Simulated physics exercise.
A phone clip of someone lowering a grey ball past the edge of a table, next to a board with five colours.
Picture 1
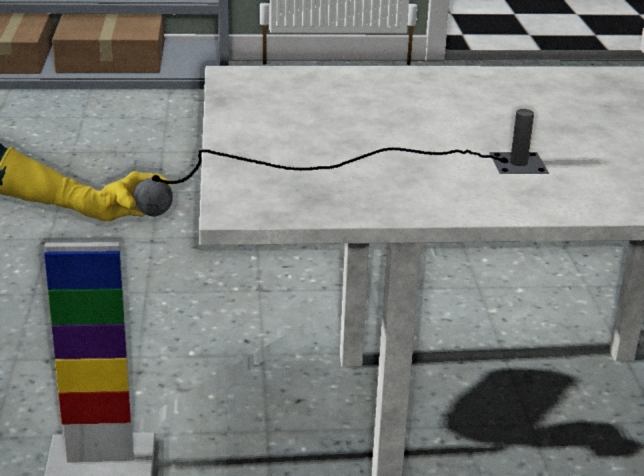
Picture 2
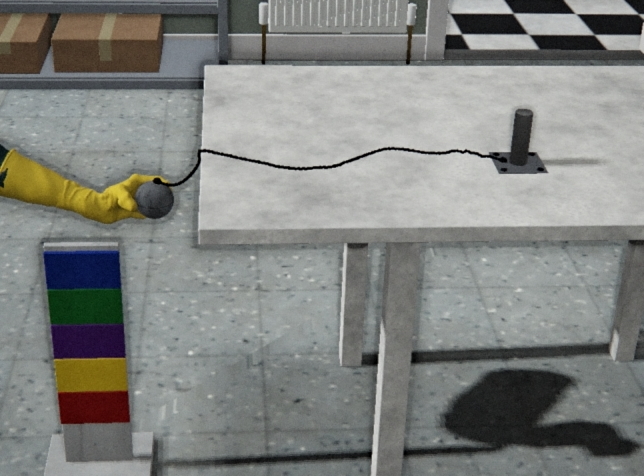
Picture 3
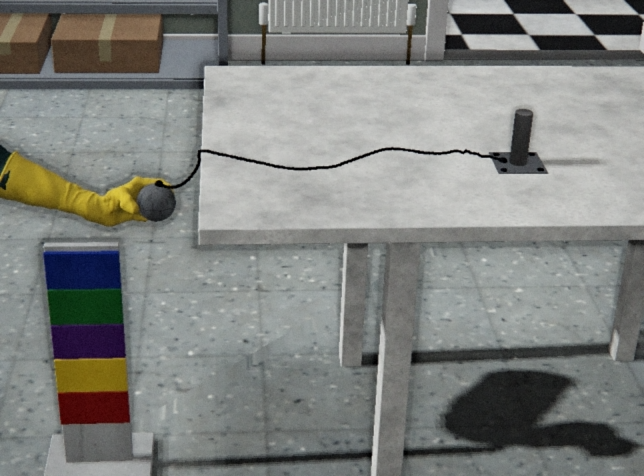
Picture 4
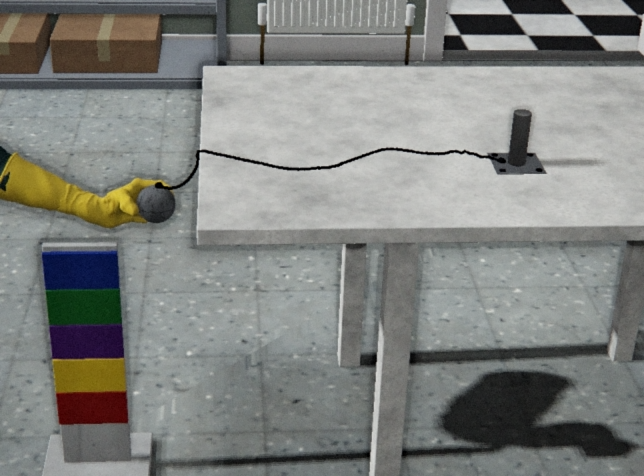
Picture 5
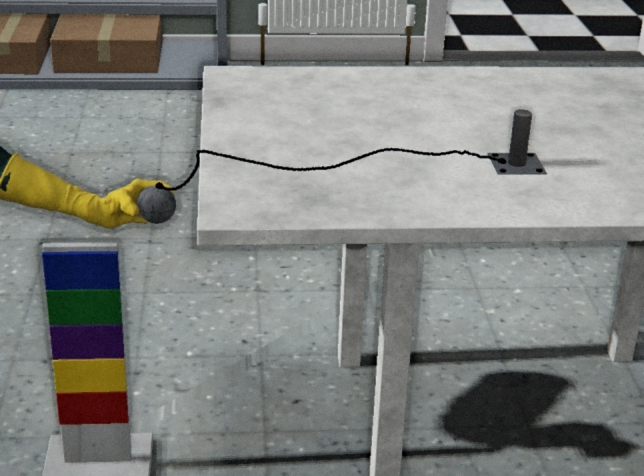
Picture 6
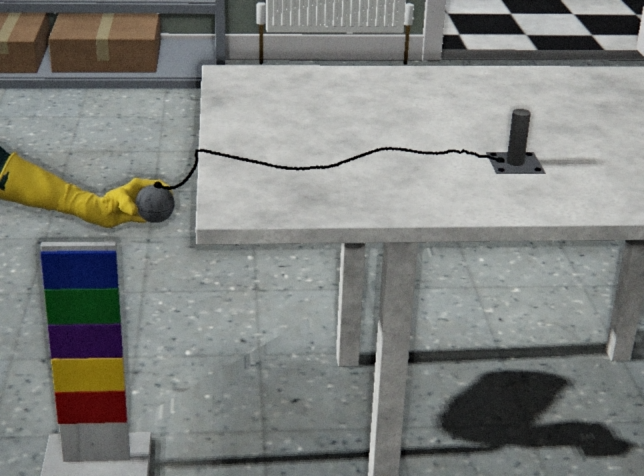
A yellow-gloved hand held a grey ball on a dark cord running across a pale table to a short post, beside a strip of coloured blocks, and barely moved, the ball dipping very slightly.
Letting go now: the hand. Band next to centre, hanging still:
Blue.
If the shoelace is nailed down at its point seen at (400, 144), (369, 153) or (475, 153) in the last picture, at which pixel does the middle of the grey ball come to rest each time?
It would sit near (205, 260) the first time, (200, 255) the second and (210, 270) the third.
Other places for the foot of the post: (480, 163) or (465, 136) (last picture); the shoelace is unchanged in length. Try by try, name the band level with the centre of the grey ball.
For the first spot, green; for the second, green.
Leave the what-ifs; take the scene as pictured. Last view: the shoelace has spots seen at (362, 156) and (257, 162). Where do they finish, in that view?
I'd say about (337, 160) for one and about (218, 158) for the other.
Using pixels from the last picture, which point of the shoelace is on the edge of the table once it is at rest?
(238, 158).
Early on, ball near (221, 274); level with blue.
Midway, ball near (193, 275); level with blue.
Finally, ball near (209, 279); level with blue. The blue one.
